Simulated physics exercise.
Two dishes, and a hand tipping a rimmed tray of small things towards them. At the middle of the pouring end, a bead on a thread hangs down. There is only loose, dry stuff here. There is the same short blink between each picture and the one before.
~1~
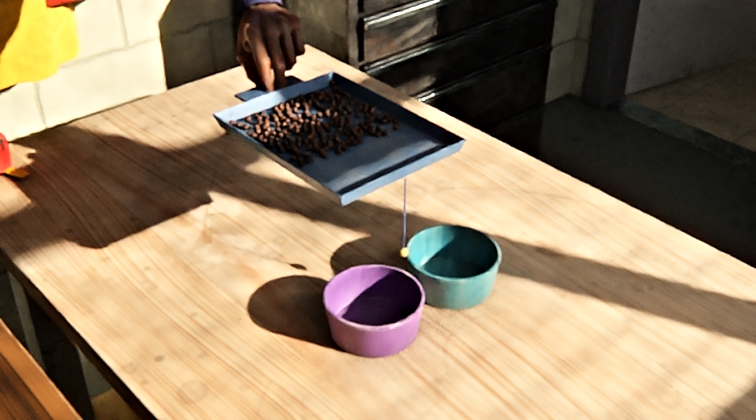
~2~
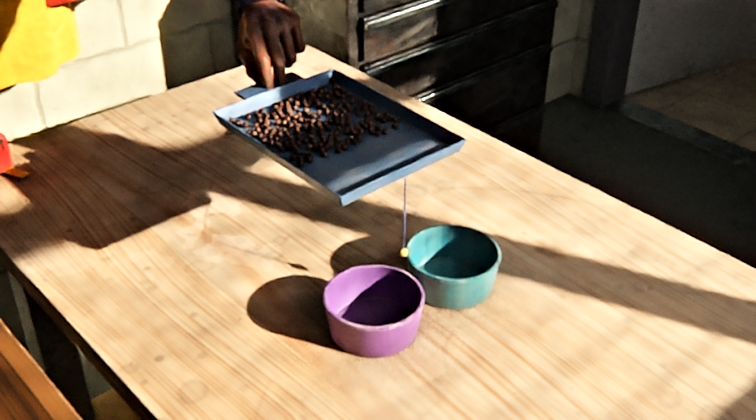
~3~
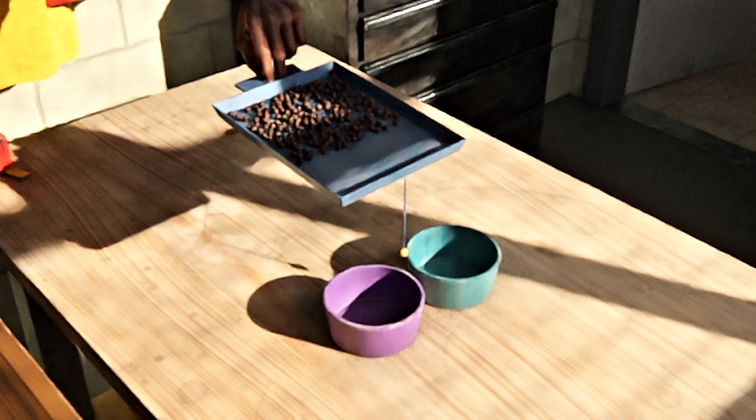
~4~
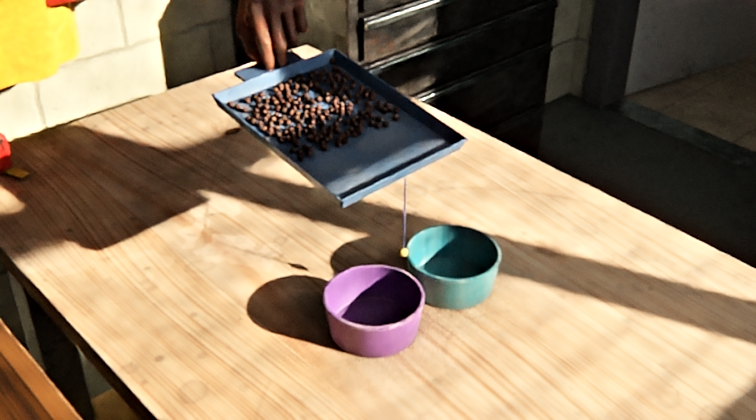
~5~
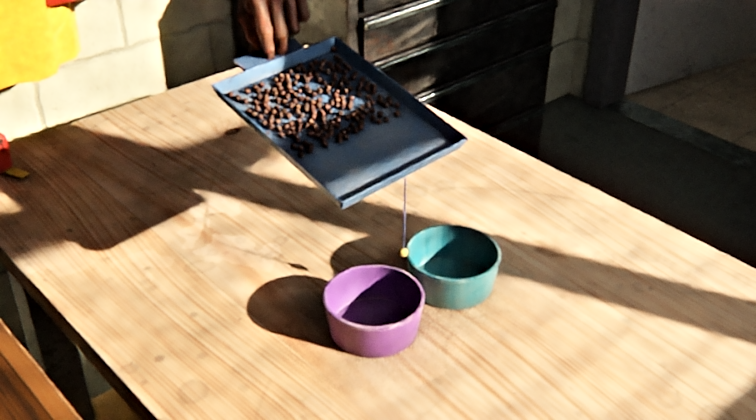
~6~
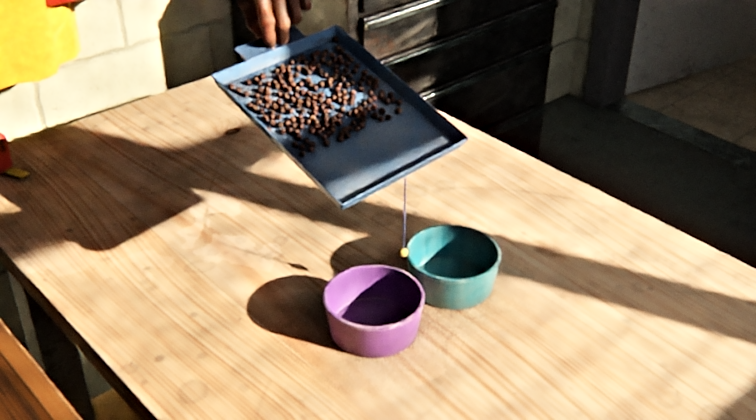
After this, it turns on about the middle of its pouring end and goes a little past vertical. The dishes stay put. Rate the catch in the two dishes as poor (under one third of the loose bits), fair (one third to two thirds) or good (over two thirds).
Good.
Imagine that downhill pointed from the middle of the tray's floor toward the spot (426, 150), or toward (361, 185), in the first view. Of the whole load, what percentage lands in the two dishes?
You'd see roughly 90 per cent the first time and 90 per cent the second.
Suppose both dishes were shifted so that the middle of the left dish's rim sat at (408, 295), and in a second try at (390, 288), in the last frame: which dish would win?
On the first try it would be the one on the left, and on the second the one on the left.
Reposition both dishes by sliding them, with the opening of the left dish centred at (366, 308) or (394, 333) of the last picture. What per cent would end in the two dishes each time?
First position: Some 90 %; second position: Some 30 %.
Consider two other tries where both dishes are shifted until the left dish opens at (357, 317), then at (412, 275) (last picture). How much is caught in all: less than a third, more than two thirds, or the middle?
Over two thirds; between a third and two thirds.
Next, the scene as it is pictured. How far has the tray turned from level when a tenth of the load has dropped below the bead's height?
55°, roughly.
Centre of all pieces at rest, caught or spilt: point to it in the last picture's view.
About pixel (378, 328).
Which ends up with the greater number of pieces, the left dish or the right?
Fuller at the end: The leftward dish.
Just after the last frame, tray tipped steeply; roughly two thirds on the tray; roughly a quarter in the left dish; just a few in the right dish; about a tenth outside both; about a tenth in the air.
A moment on, tray tipped past a quarter turn; just a few on the tray; roughly two thirds in the left dish; just a few in the right dish; about a tenth outside both; about a tenth in the air.
Further on, tray tipped past a quarter turn; the larger part in the left dish; just a few in the right dish; about a tenth outside both.
When it is over, tray tipped past a quarter turn; the larger part in the left dish; just a few in the right dish; about a tenth outside both.
